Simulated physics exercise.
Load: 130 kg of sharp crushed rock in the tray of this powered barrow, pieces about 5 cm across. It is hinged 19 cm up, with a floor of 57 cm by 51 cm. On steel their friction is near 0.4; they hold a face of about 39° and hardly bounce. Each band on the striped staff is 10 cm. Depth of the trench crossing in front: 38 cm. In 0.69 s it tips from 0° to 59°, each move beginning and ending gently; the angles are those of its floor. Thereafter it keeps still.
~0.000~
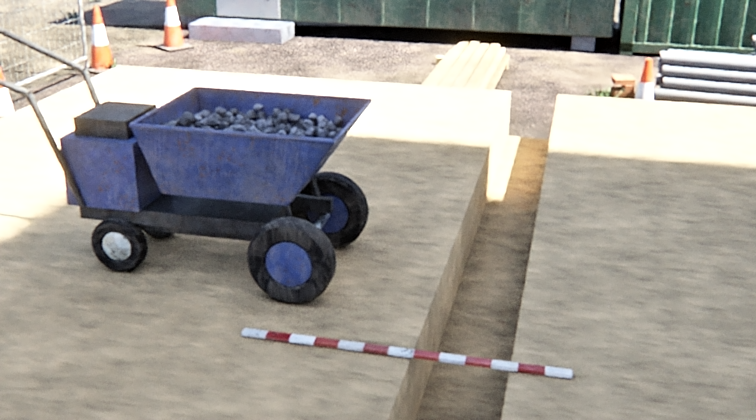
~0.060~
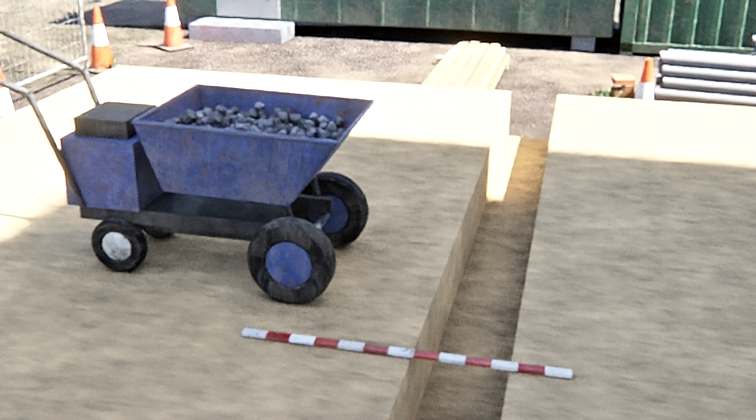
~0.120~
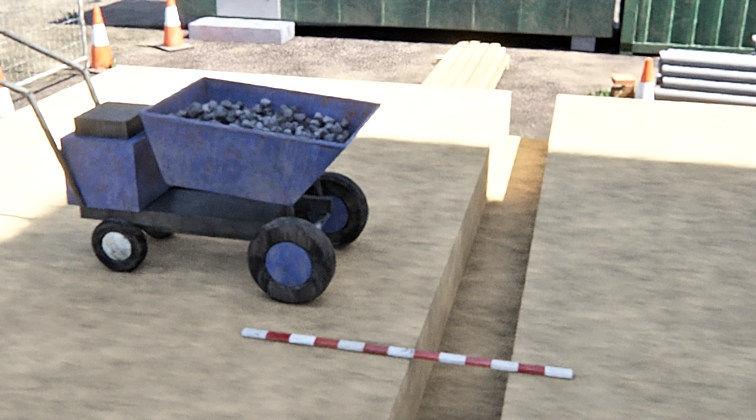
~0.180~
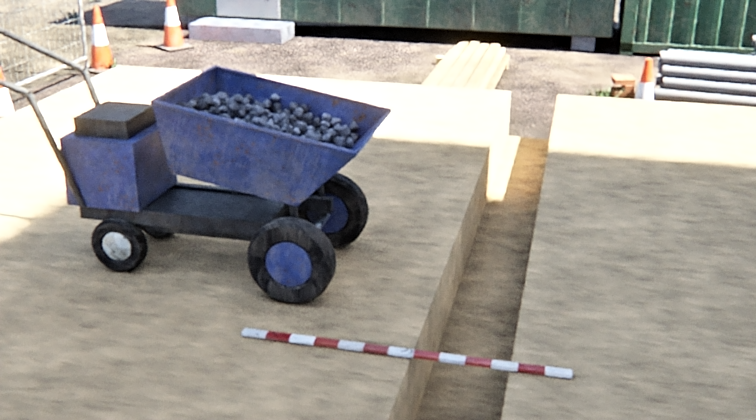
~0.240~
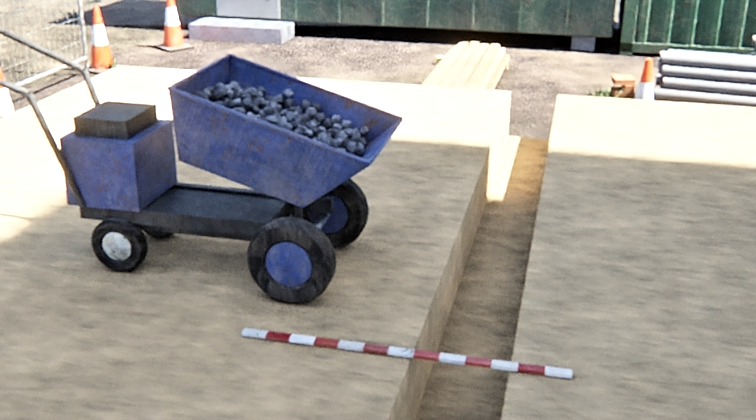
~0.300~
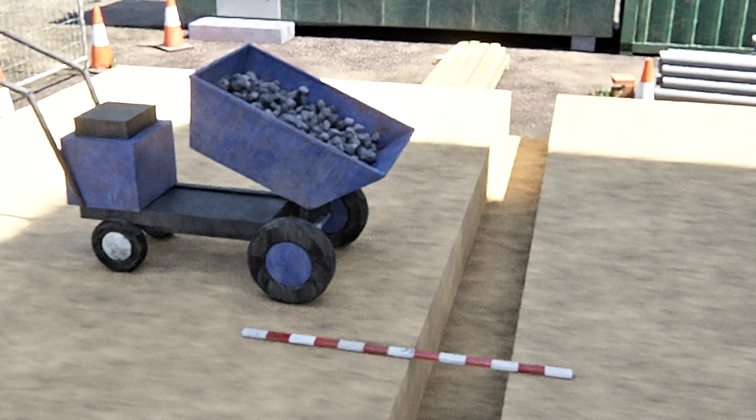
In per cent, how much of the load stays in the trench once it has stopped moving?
I would say about 34 per cent.
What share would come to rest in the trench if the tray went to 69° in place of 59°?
Close to 70 per cent then.
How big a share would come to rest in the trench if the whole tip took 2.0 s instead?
It would be near 10 percent.
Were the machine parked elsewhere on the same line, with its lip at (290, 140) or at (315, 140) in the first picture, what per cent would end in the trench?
First spot about 25, second spot about 35 per cent.
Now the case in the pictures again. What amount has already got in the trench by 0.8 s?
Something like 5 in a hundred.
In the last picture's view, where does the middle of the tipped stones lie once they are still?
Around (489, 357).
After 0.5 s the floor is at 50°; 100 % in the tray; the foremost stones are at (402, 202).
After 0.8 s the floor is at 59°; 96 % in the tray, 3 % in the trench; the foremost stones are at (473, 263).
After 1.1 s the floor is at 59°; 72 % in the tray, 25 % in the trench, 2 % past the trench; the foremost stones are at (587, 305).
After 3.1 s the floor is at 59°; 63 % in the tray, 34 % in the trench, 3 % past the trench; the foremost stones are at (639, 297).
